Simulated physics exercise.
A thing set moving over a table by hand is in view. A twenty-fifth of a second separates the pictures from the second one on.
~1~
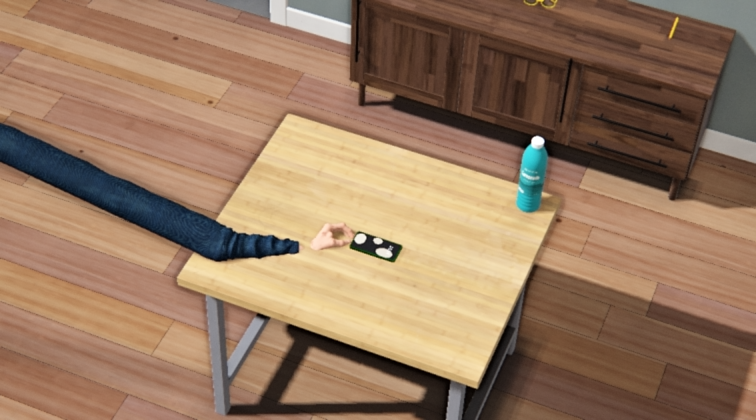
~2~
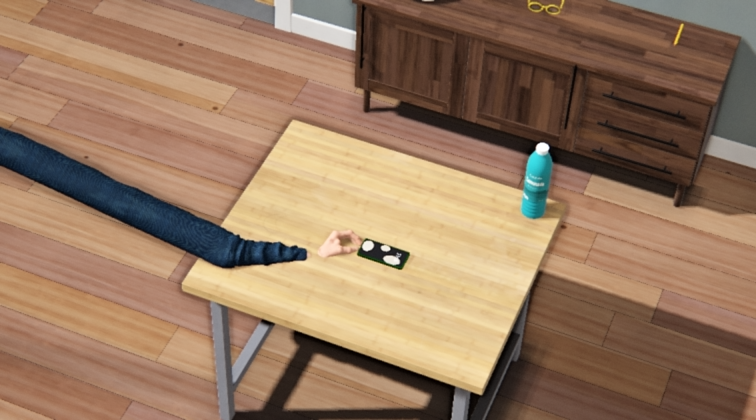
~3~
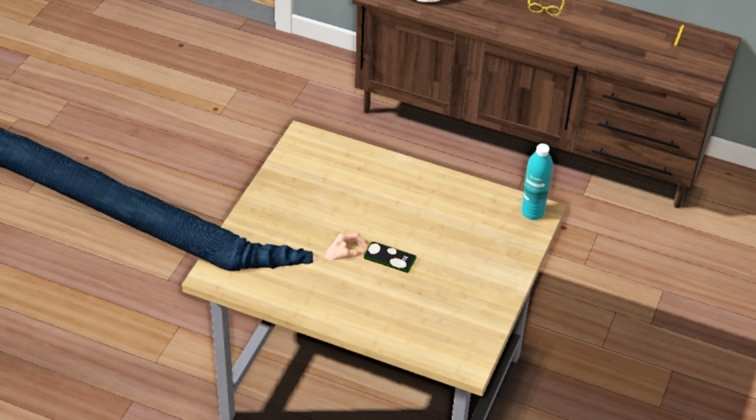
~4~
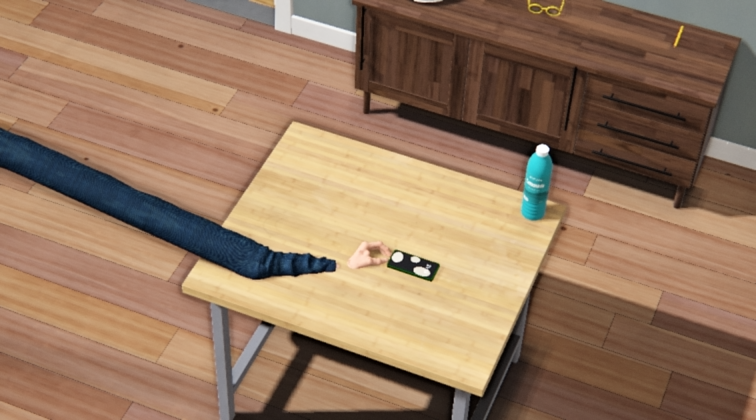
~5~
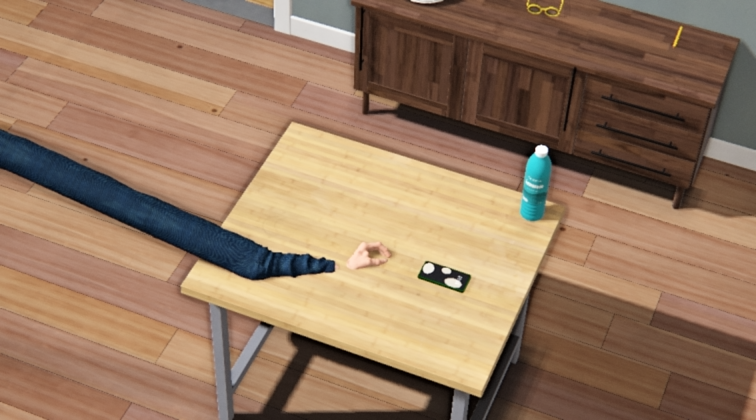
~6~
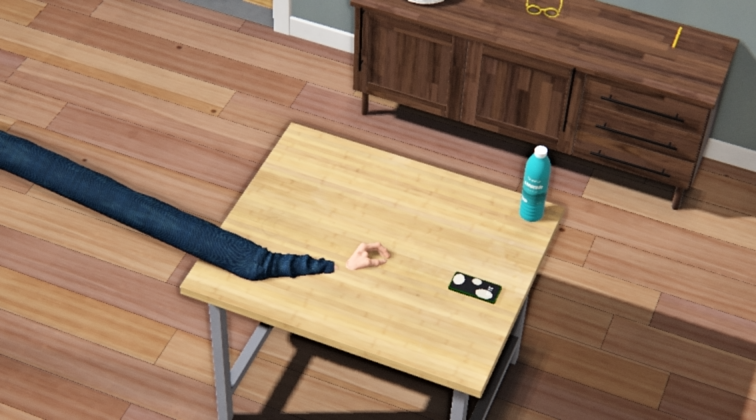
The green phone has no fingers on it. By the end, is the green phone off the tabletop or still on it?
Leaves the surface.
Then, 0.20 s later than the last frame, green phone now off the table.
Then, 0.30 s later than the last frame, things are still on the move.
Then, 0.50 s later than the last frame, as before.
When it is over, off the table, green phone.
